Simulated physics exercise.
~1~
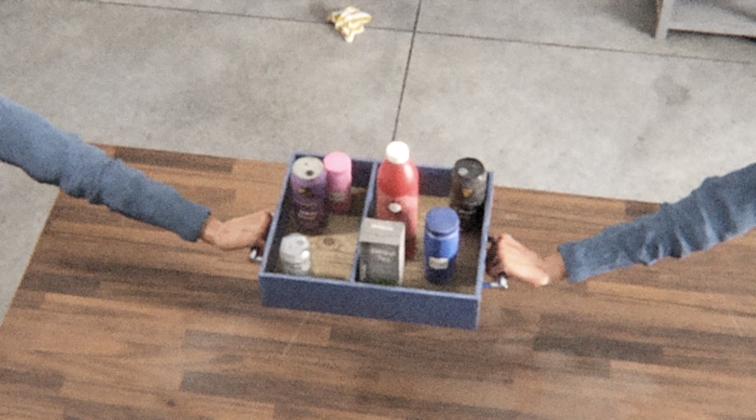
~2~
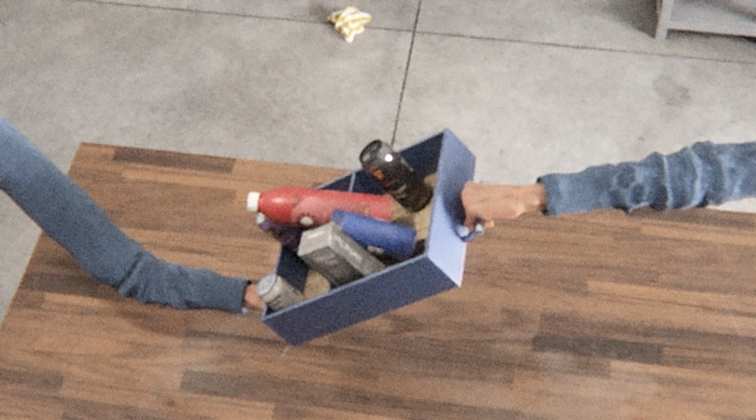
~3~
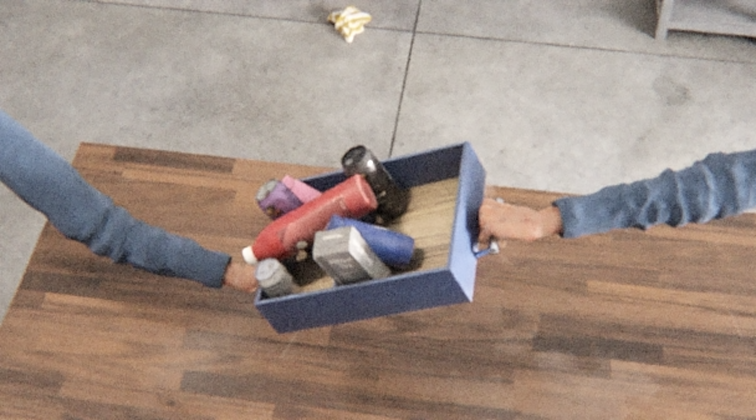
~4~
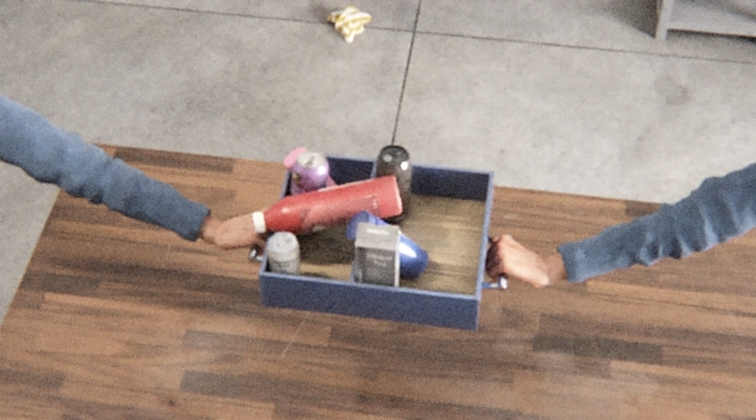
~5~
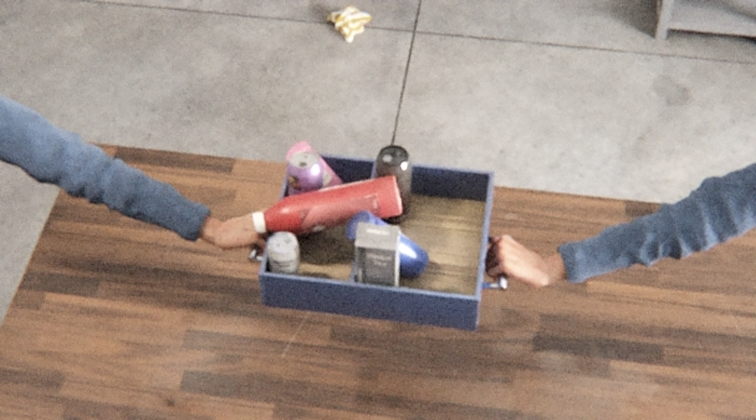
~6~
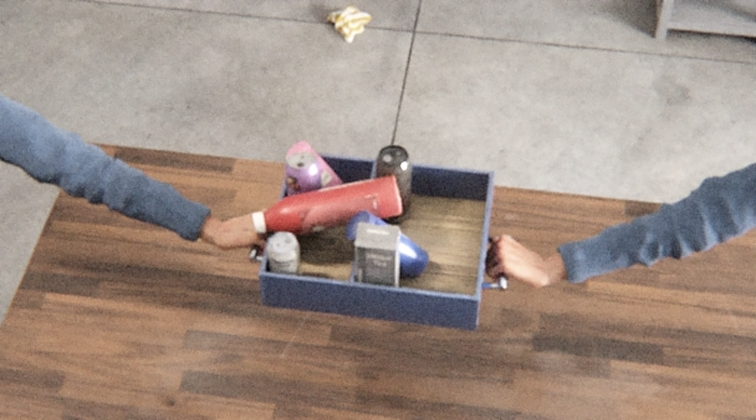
At the start, two hands hold a blue open crate with a divider above a wooden table, its red bottle, cans, pink shaker, blue jar and grey carton all standing. The hands tip the crate steeply down to the left, and the load slides that way as the red bottle falls on its side and the blue jar topples. The crate is then turned back toward level, with the contents still jumbled. Once it is level, the white can and black can stand upright. It ends held still, the red bottle lying across the left part, the pink shaker and blue jar toppled, and everything still inside.
